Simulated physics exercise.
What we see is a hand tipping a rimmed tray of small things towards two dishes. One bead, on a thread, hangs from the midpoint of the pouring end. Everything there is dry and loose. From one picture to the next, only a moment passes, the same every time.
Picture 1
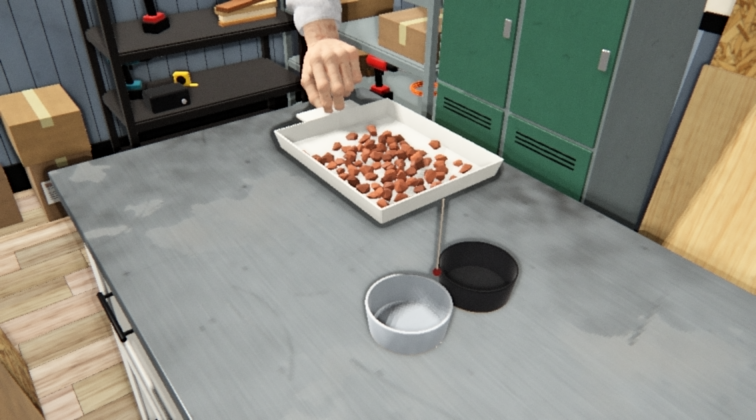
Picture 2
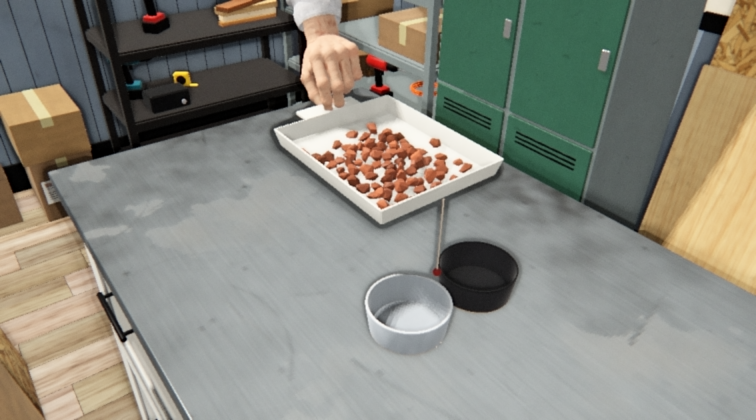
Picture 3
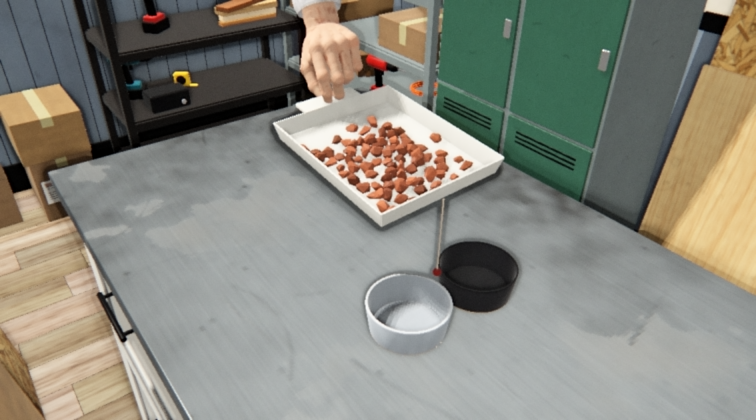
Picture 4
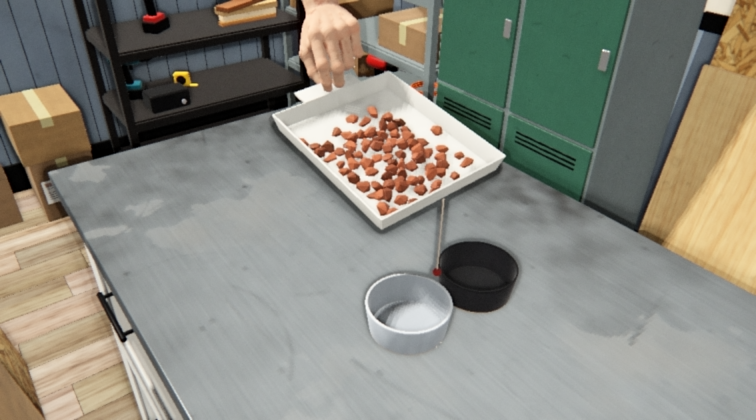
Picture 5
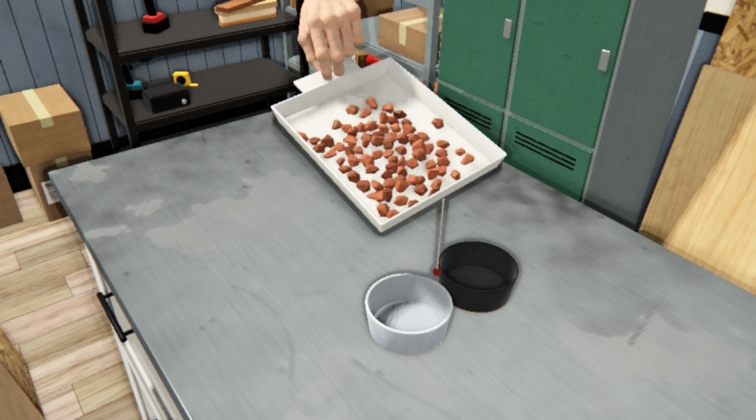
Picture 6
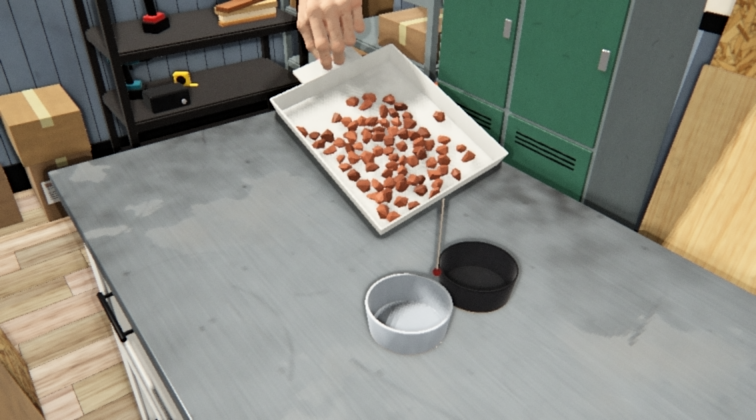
A hand gradually tilts a white tray of reddish-brown chunks toward its near left corner.
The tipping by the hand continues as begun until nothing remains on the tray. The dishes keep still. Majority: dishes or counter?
Most likely the lost part will be a minority.
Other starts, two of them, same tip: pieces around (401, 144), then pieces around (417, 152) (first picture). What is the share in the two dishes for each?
Close to 60 %, followed by close to 70 %.
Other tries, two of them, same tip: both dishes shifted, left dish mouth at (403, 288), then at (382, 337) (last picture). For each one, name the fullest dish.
In the first position the left of the two, in the second the left of the two.
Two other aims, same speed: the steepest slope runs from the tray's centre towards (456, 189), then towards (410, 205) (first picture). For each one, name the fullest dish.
Try one: The rightmost dish. Try two: The leftmost dish.
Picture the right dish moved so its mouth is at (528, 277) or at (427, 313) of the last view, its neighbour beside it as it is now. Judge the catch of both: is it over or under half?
Taking them in turn, it's short of half and then beyond half.
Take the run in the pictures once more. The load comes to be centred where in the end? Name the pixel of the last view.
At about (402, 329), give or take.
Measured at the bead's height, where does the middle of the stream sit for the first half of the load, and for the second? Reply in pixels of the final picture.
Initially about (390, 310); subsequently about (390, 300).
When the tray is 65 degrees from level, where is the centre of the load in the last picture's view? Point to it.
The load's middle is around (394, 181).
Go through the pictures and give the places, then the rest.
In the first frame, corners of the pouring end near (382, 206) and (497, 159), level; middle of the load near (388, 166), bits of crushed brick; left dish near (437, 337); right dish near (506, 297); bead on its thread near (437, 272).
In the second frame, corners of the pouring end near (382, 207) and (497, 158), level; middle of the load near (388, 165).
In the third frame, corners of the pouring end near (382, 210) and (497, 157), tipped barely, lowest at the left corner; middle of the load near (388, 162).
In the fourth frame, corners of the pouring end near (382, 214) and (499, 155), tipped a little, lowest at the left corner; middle of the load near (388, 158).
In the fifth frame, corners of the pouring end near (382, 219) and (500, 153), tipped clearly, lowest at the left corner; middle of the load near (389, 154).
In the sixth frame, corners of the pouring end near (382, 223) and (501, 152), tipped clearly, lowest at the left corner; middle of the load near (389, 151); left dish near (437, 337); right dish near (506, 297).
Shortly afterwards, tray tipped steeply; the whole lot on the tray.
Next, tray tipped past a quarter turn; near half on the tray; a little in the left dish; a little outside both; near a quarter in the air.
Some moments later, tray tipped past a quarter turn; near two thirds in the left dish; near a third outside both.
In the end, tray tipped past a quarter turn; near two thirds in the left dish; none at all in the right dish; near a third outside both.
